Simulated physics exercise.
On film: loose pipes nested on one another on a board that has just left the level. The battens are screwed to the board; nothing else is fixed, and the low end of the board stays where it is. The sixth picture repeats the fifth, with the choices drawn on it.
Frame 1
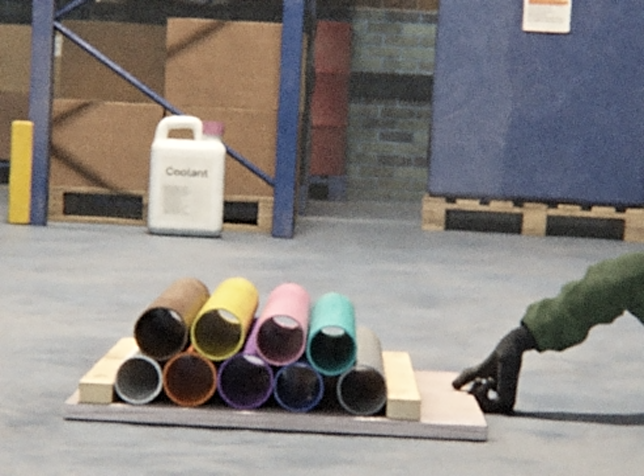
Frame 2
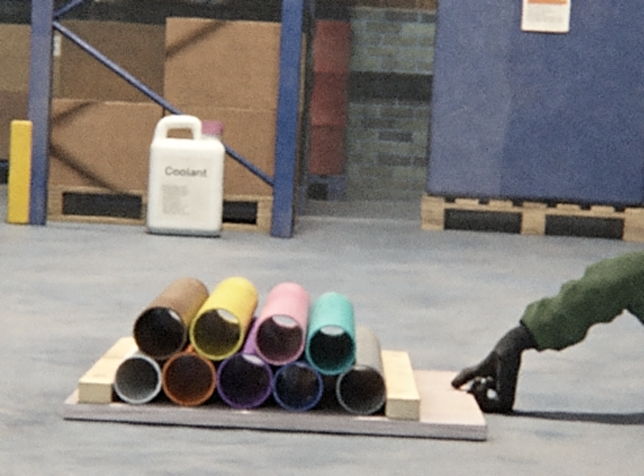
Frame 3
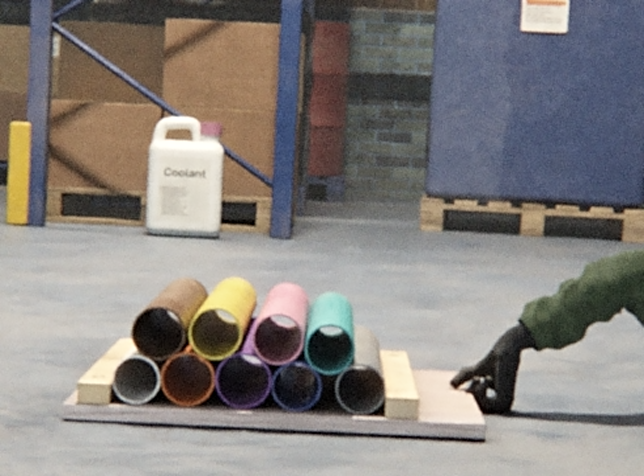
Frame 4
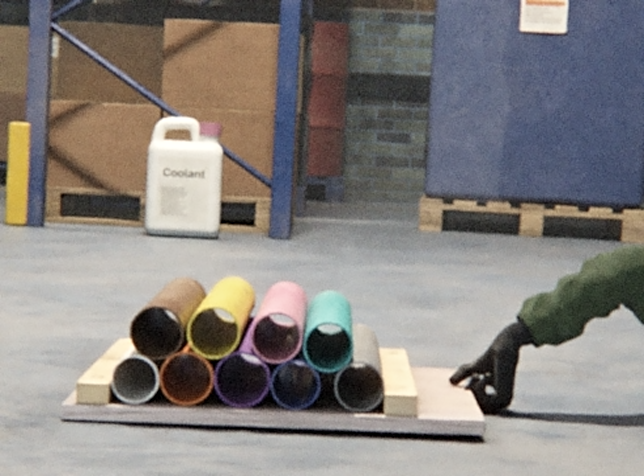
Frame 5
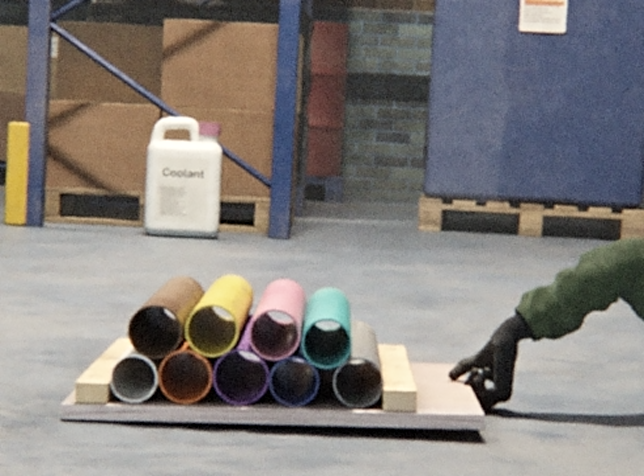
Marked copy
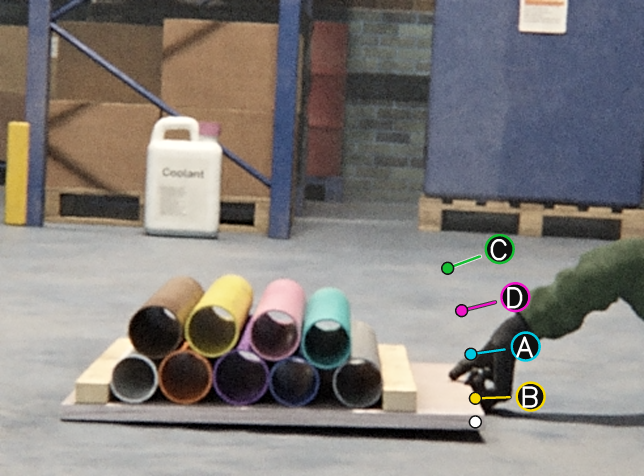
A black-gloved hand at the right edge of a board slightly raises that end off the warehouse floor, while the stacked, multicoloured pipes stay nested between two wooden battens, with a white coolant container standing behind them.
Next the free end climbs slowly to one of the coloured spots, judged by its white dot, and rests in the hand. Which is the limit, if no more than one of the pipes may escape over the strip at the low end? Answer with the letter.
C is the limit.
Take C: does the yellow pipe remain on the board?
The yellow pipe: Yes.
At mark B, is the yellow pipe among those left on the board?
Yes.
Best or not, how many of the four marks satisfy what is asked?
Four of them.
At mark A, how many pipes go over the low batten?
With A, none.
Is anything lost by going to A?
At A: No.
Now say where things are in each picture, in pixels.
Board (282, 384); white pipe (138, 379); orange pipe (190, 379), in the first picture.
Orange pipe (189, 378); purple pipe (245, 380), in the second picture.
Board (280, 384); grey pipe (361, 389), in the third picture.
Board (279, 382); white pipe (135, 379); orange pipe (187, 378), in the fourth picture.
Board (279, 380); white pipe (134, 378); orange pipe (186, 376), in the fifth picture.
On the marked copy, A at (471, 354); B at (475, 399); C at (448, 268); D at (462, 311); the white dot at (475, 422).
Following C. Soon after the start, board at 15°.
Later, board at 23°.
In the end, board at 23°, one over the low batten (brown).
As for the rest, A none over the low batten; B none over the low batten; D none over the low batten.
